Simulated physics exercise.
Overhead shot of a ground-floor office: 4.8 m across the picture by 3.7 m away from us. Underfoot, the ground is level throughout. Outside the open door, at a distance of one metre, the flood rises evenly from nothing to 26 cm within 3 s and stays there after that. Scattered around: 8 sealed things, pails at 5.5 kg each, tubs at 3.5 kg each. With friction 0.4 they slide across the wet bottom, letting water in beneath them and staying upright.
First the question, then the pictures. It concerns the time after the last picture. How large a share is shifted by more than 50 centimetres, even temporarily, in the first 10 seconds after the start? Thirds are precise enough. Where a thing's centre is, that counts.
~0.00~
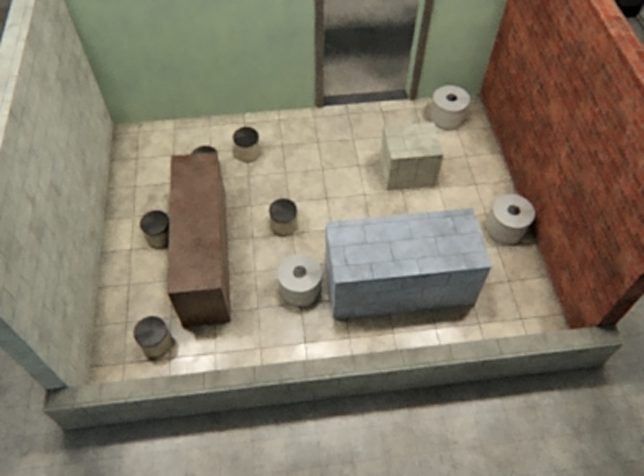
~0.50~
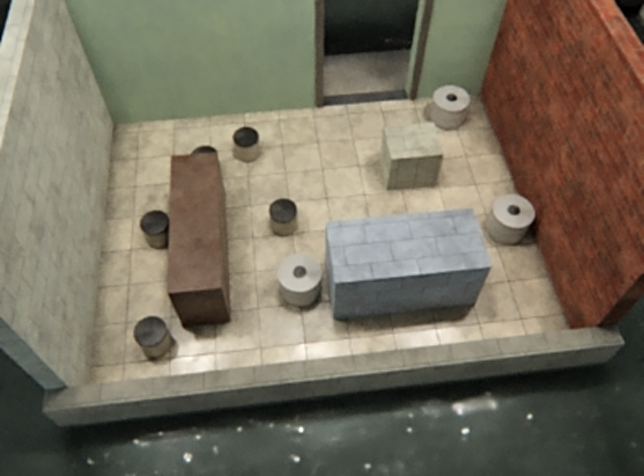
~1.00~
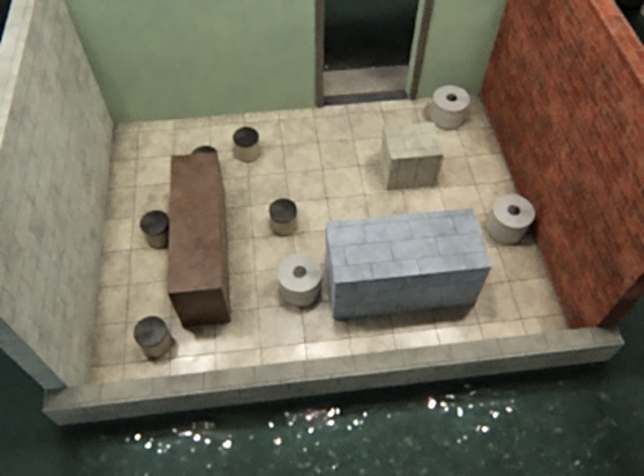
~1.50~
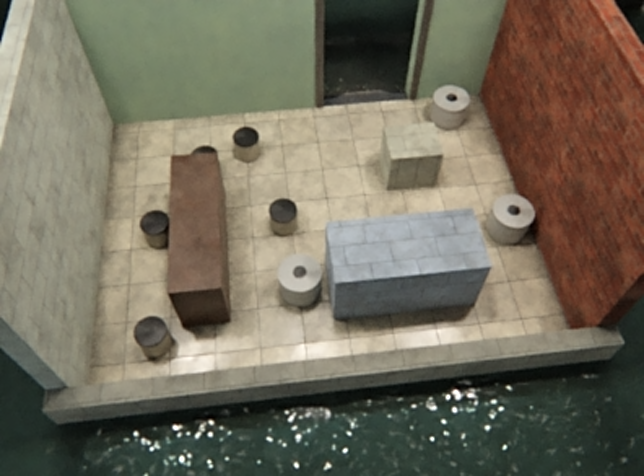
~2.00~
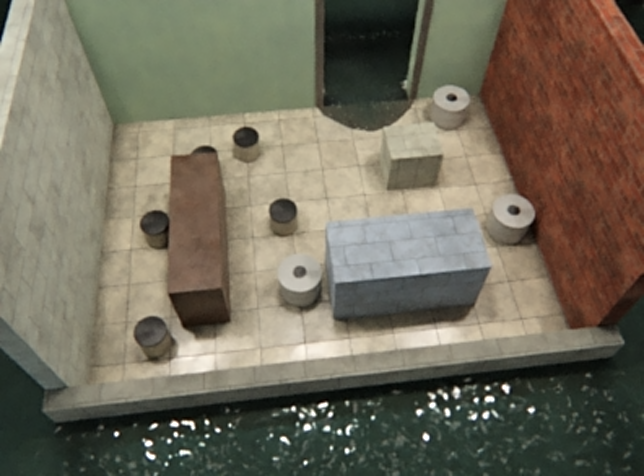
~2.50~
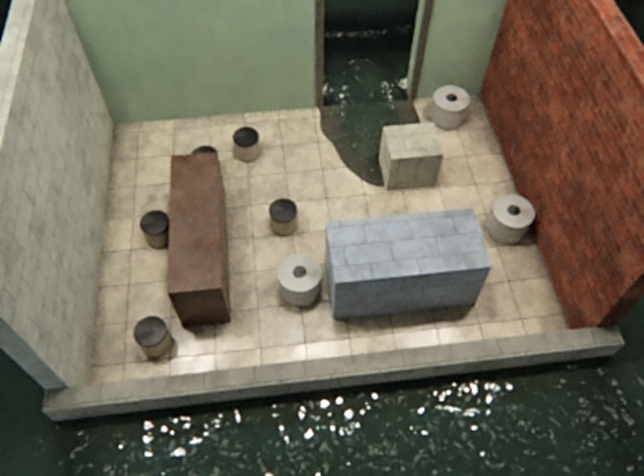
I'd put it at between one and two thirds.
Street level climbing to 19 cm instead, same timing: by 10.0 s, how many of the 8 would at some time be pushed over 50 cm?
Result: 3.
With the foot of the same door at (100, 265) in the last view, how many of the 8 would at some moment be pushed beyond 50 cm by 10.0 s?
The count would be 6.
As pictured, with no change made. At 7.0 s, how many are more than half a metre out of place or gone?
The number comes to 3.
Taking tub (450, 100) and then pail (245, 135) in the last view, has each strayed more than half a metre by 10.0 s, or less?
Result, in order: Stayed within / stayed within.
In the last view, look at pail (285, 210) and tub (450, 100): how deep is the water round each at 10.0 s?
15 and 12 cm.
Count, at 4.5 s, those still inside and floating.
Count at that moment: 0.
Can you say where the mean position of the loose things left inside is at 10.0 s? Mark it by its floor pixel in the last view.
I'd put it close to (318, 237) in the last view.
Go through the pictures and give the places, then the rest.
The first picture shows a pail at (150, 331) rests on the ground; a tub at (452, 98), on the bottom; water covers 0.0 m2; 0 of 8 have shifted.
The second picture shows a pail at (150, 331) rests on the ground; a tub at (452, 98) rests on the ground; water covers 0.0 m2; 0 of 8 have shifted.
The third picture shows a pail at (150, 331) rests on the ground; a tub at (452, 98), on the bottom; 0.0 m2 under water; 0 of 8 have shifted.
The fourth picture shows a pail at (150, 331) rests on the ground; a tub at (452, 98), on the bottom; water covers 0.0 m2; 0 of 8 have shifted.
The fifth picture shows a pail at (150, 331) rests on the ground; a tub at (452, 98), on the bottom; 0.4 m2 under water; 0 of 8 have shifted.
The sixth picture shows a pail at (150, 331), on the bottom; a tub at (452, 98), on the bottom; water covers 1.2 m2; 0 of 8 have shifted.
After 3.5 s 0 of 8 are over 50 cm from their spots; 0 afloat.
After 4.5 s 2 of 8 are over 50 cm from their spots; 0 afloat.
After 7.0 s 3 of 8 are over 50 cm from their spots; 4 afloat.
After 10.0 s 3 of 8 are over 50 cm from their spots, and 3 have been at some point; 4 afloat.
